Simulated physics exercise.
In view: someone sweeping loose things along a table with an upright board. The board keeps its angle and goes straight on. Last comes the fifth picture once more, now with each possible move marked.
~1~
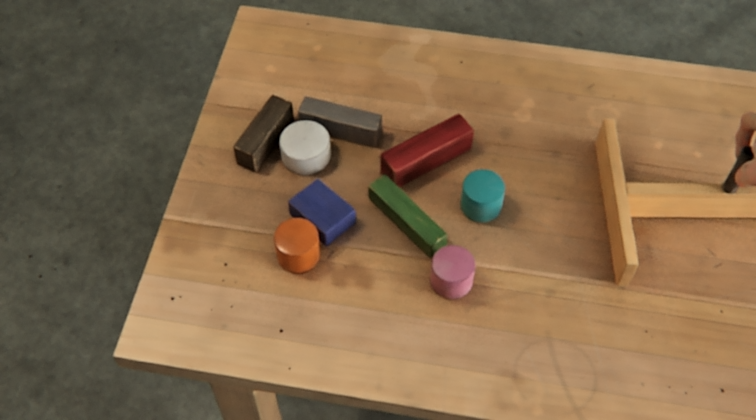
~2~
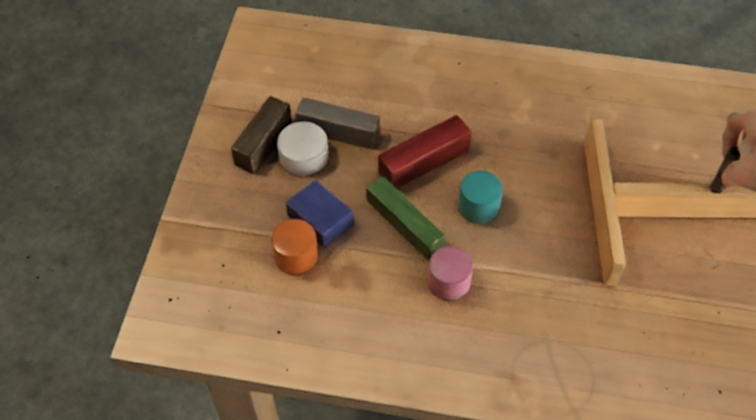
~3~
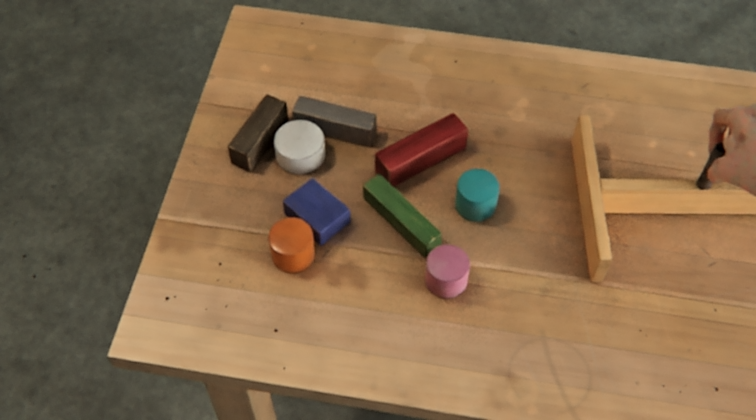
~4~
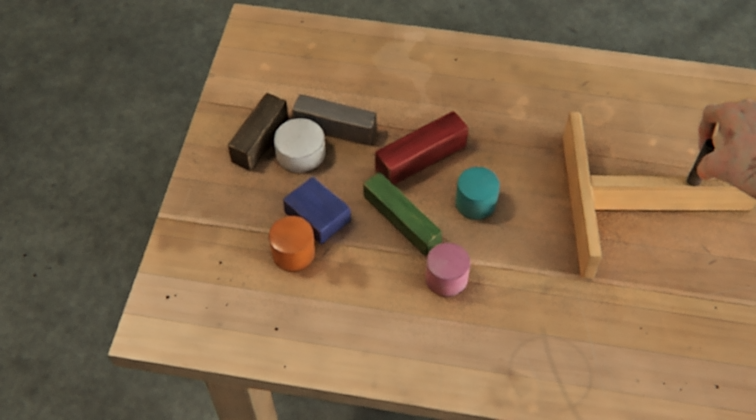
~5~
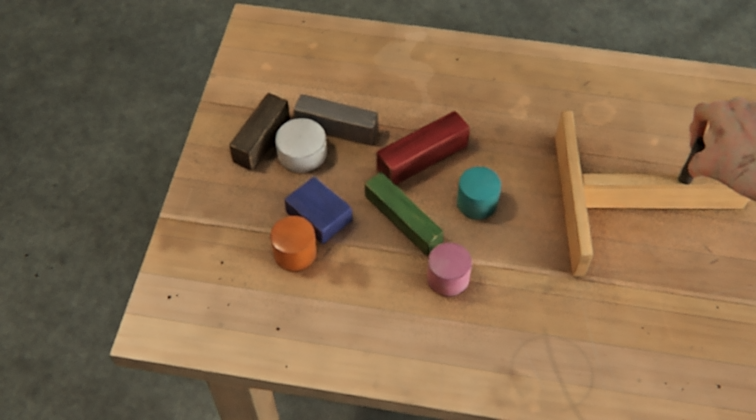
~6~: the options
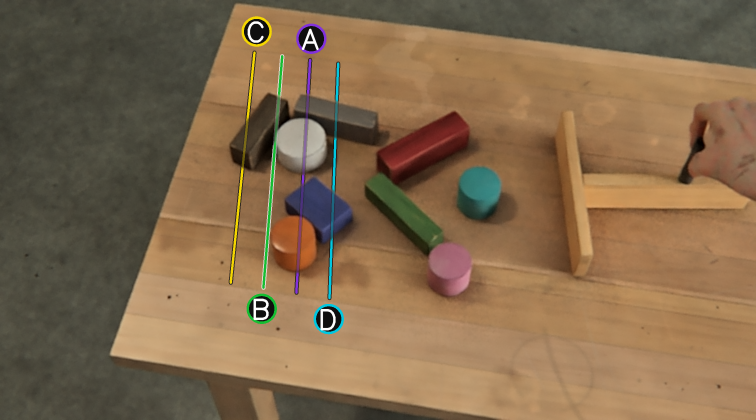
A wooden board with a long handle slides slowly left across a table, pushed by a hand gripping a dark peg at the right. It draws a little nearer to the turquoise tin, still short of it, while the scattered coloured blocks and tins stay in place.
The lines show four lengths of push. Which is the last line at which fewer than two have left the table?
Line B.
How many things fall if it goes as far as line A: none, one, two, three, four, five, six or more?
The count is none.
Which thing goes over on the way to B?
The black bar.
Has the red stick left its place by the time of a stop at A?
By then, yes.
On the marked copy, A at (304, 166); B at (274, 162); C at (244, 158); D at (334, 171).
Following B. Soon after the start, board (466, 163); red stick (412, 149); turquoise tin (438, 191).
Later, board (359, 149); black bar (239, 128); grey bar (283, 105).
In the end, board (276, 137); black bar over the edge; grey bar (213, 83); one fallen.
As for the rest, A is within the limit but short; C drops three; D is within the limit but short.
